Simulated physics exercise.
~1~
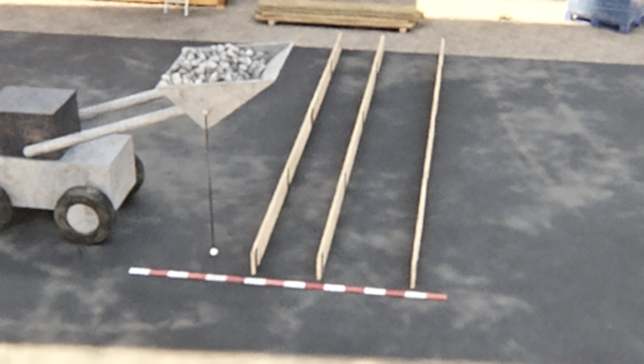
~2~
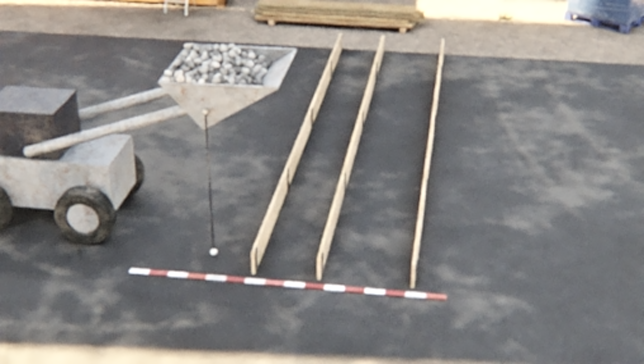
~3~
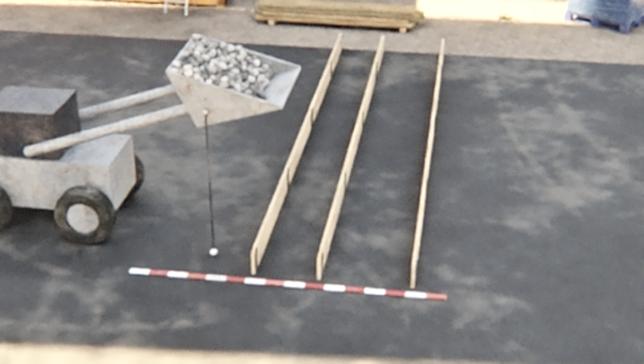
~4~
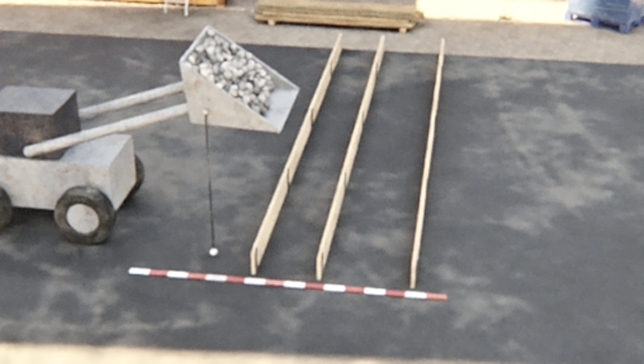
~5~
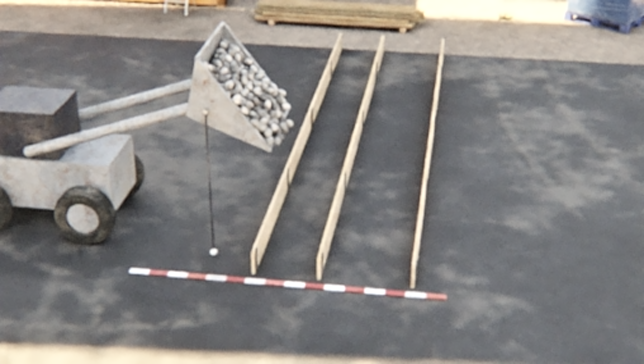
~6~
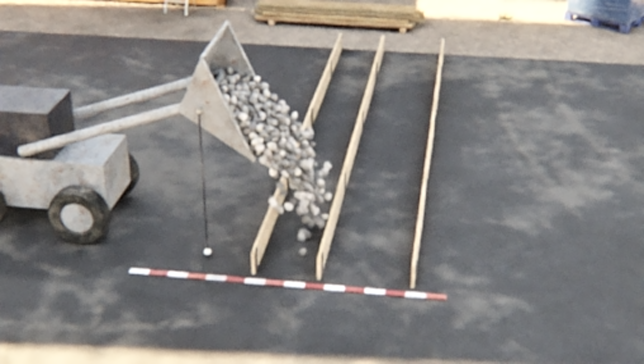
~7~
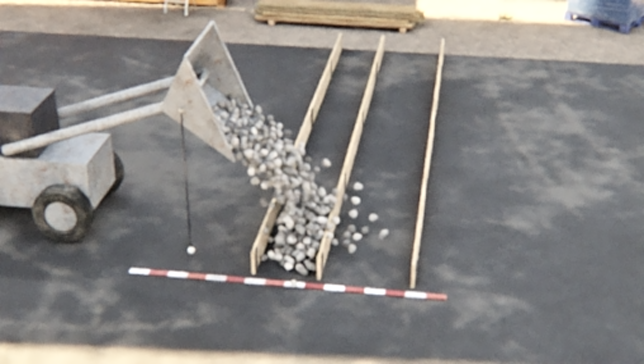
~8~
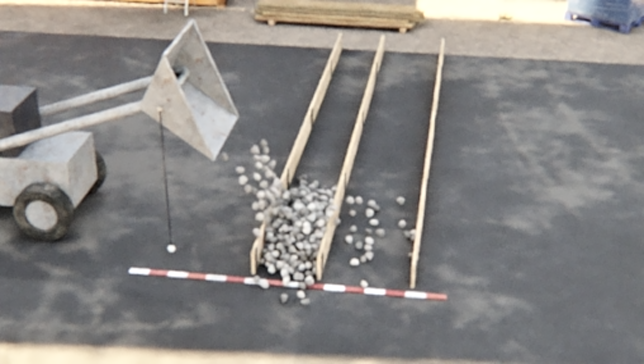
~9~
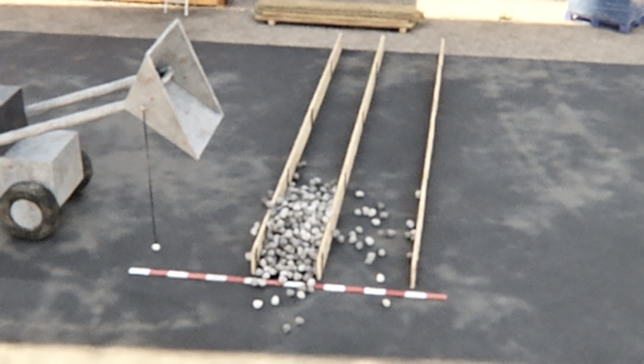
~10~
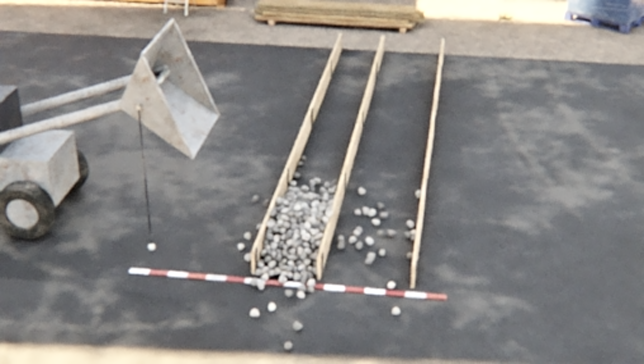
Small loader tipping its bucket and backing left, spilling grey stones mostly between the two nearer boards, a few scattering beyond.
